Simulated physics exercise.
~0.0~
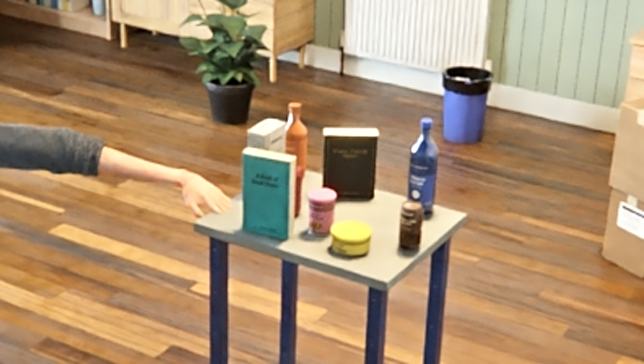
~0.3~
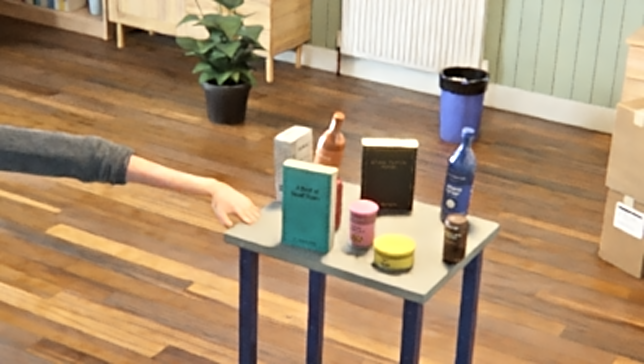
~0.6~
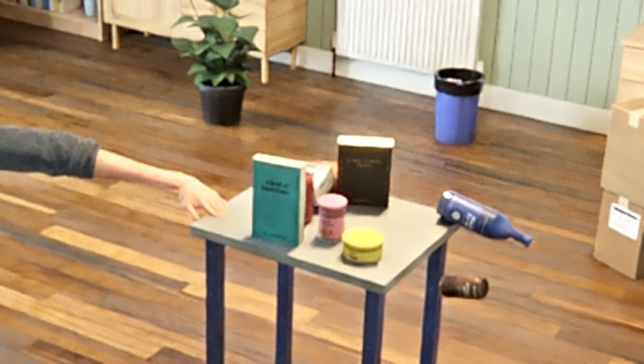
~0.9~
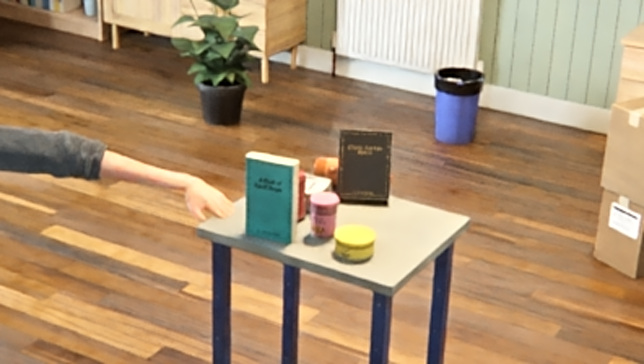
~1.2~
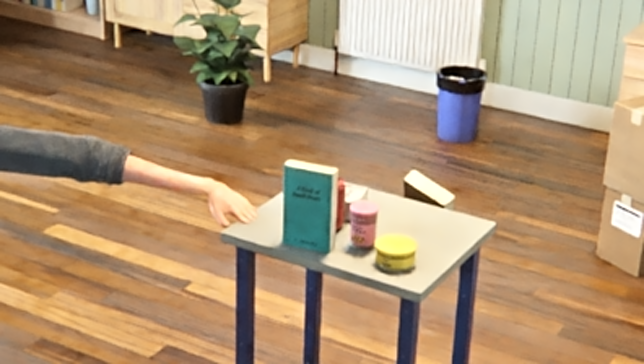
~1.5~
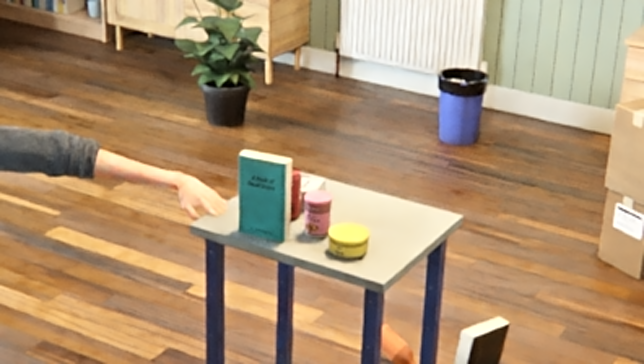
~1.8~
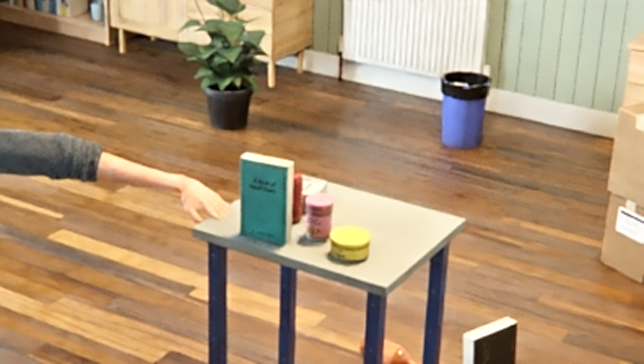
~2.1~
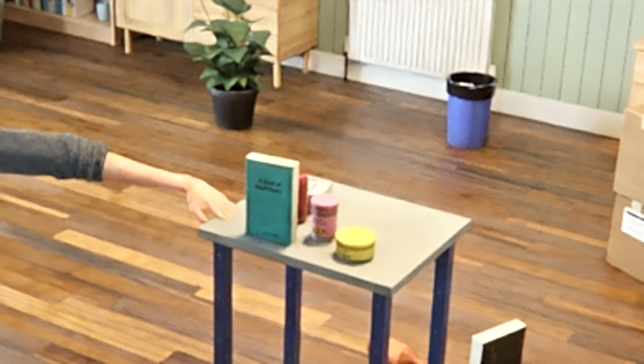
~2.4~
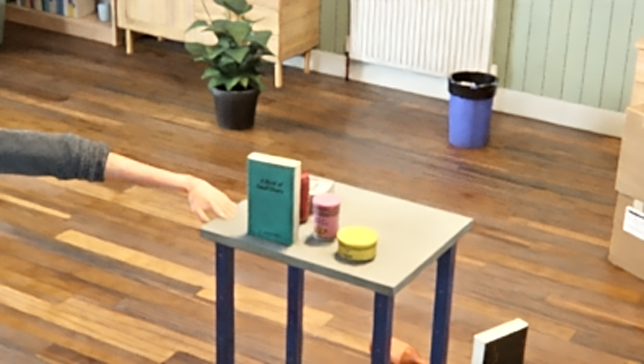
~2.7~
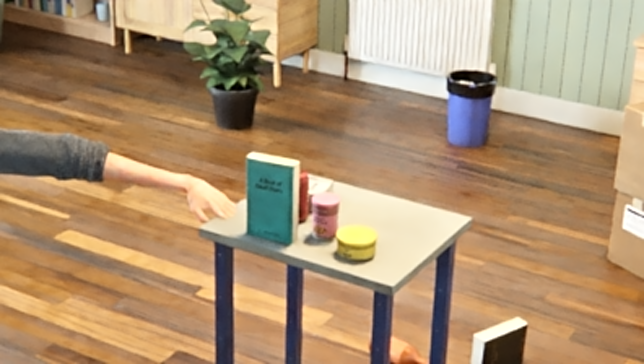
The clip opens on a hand gripping the left edge of a small grey table crowded with books, bottles, tins and a white packet in a wood-floored room. The hand shoves the table right and the orange bottle leans. As the table jerks back left, the blue bottle and brown can topple off the right side, while the orange bottle and white packet fall over. Another shove right sends the black book and orange bottle off too. After the table returns left, both lie below, while the turquoise book, pink tin, yellow tub and red can still stand beside the fallen packet.
